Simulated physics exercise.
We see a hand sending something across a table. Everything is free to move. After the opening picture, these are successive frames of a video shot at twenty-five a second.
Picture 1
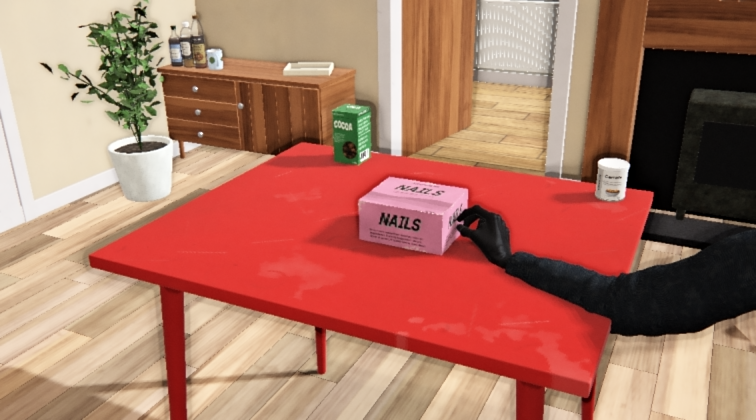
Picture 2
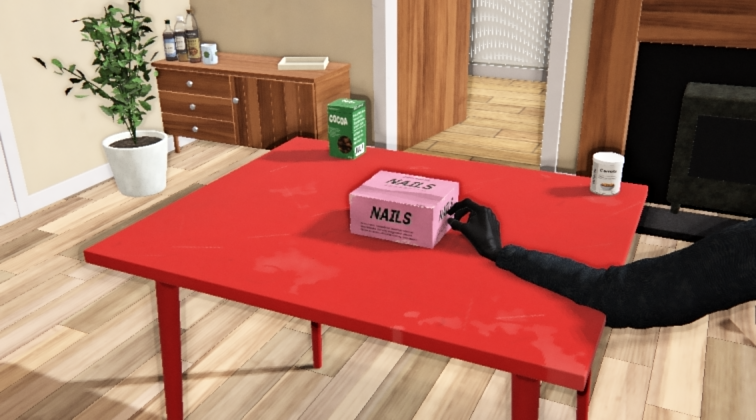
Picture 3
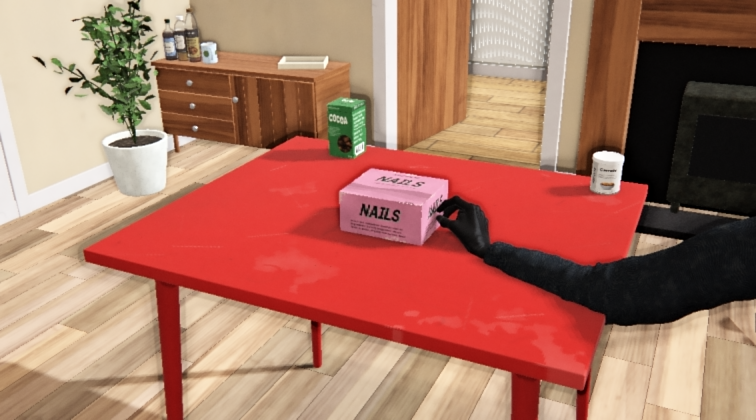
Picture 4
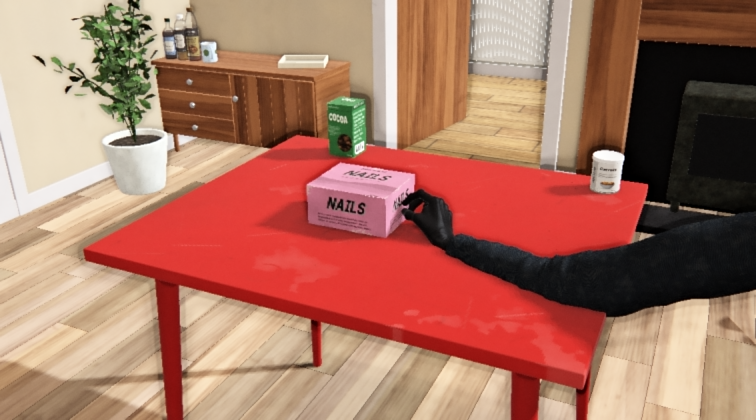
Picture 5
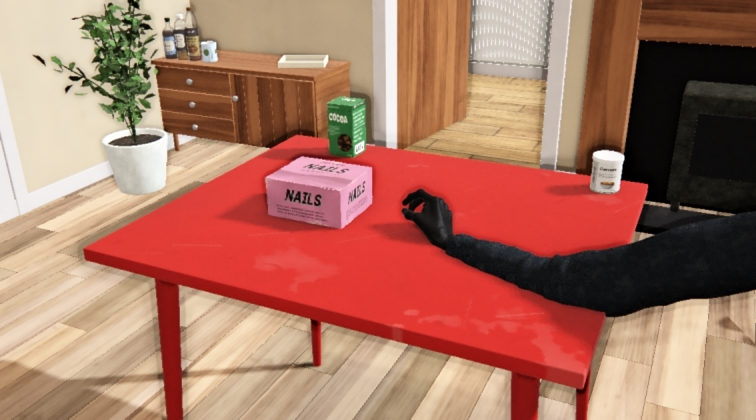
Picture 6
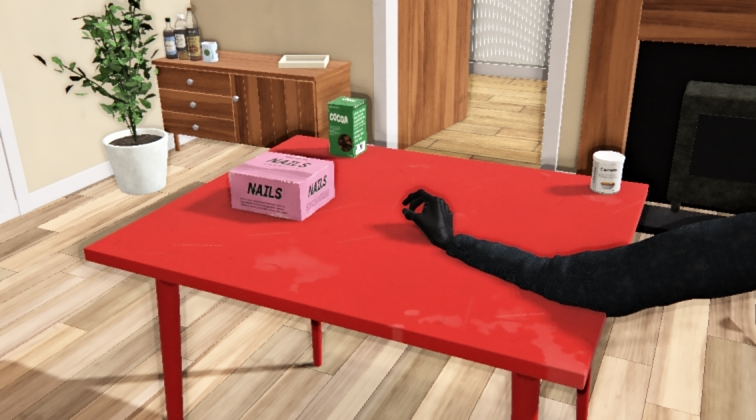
On a red table in a living room, a black-gloved hand pushed a pink box of nails to the left, then stayed still while the box slid farther left past a green cocoa box.
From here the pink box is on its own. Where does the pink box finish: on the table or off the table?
The pink box drops to the floor.
Then, 0.10 s past the last view, pink box displaced well along near (202, 170).
Then, 0.30 s past the last view, pink box now off the table.
Then, 0.50 s past the last view, things are still on the move.
Then, 0.70 s past the last view, as before.
Finally, off the table, pink box.
